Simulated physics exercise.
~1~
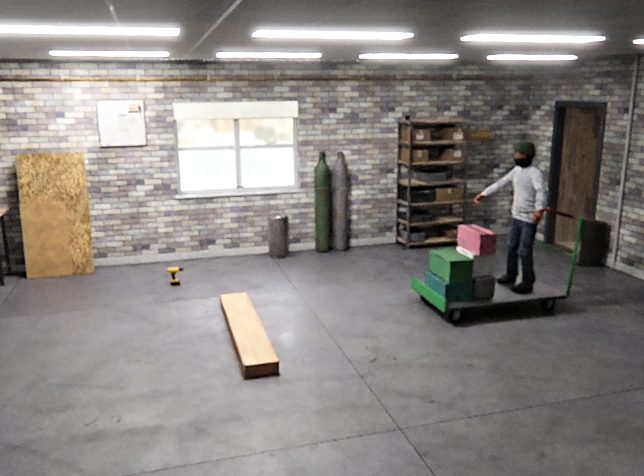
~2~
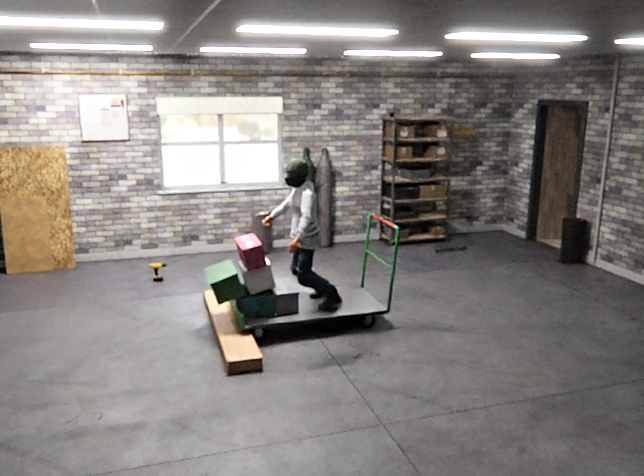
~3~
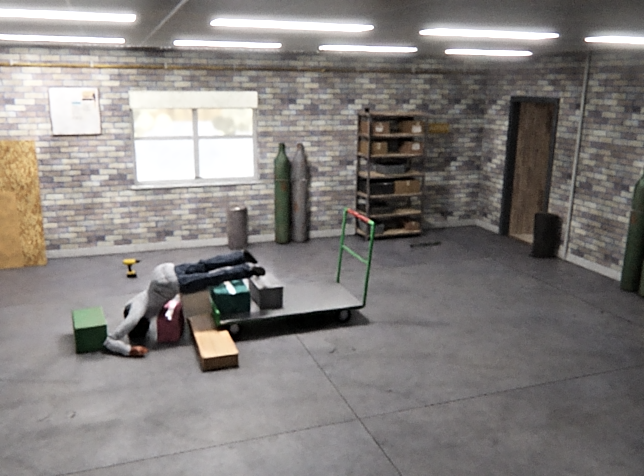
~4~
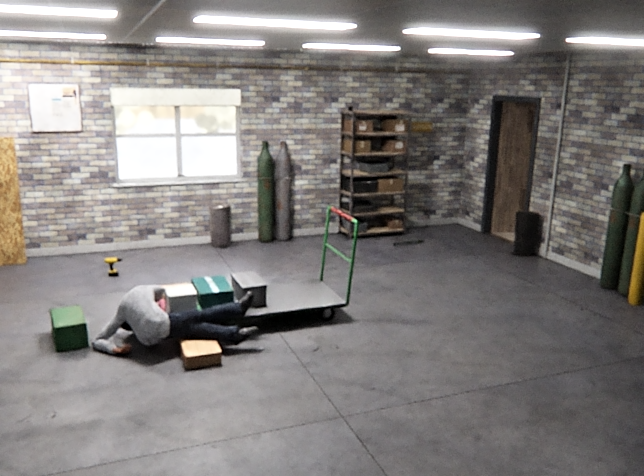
A flat trolley carrying a standing person and some boxes rolled left across a garage-like room and stopped against a low wooden step, pitching the rider and several boxes forward over the front, where the person ended up lying on the floor among them.
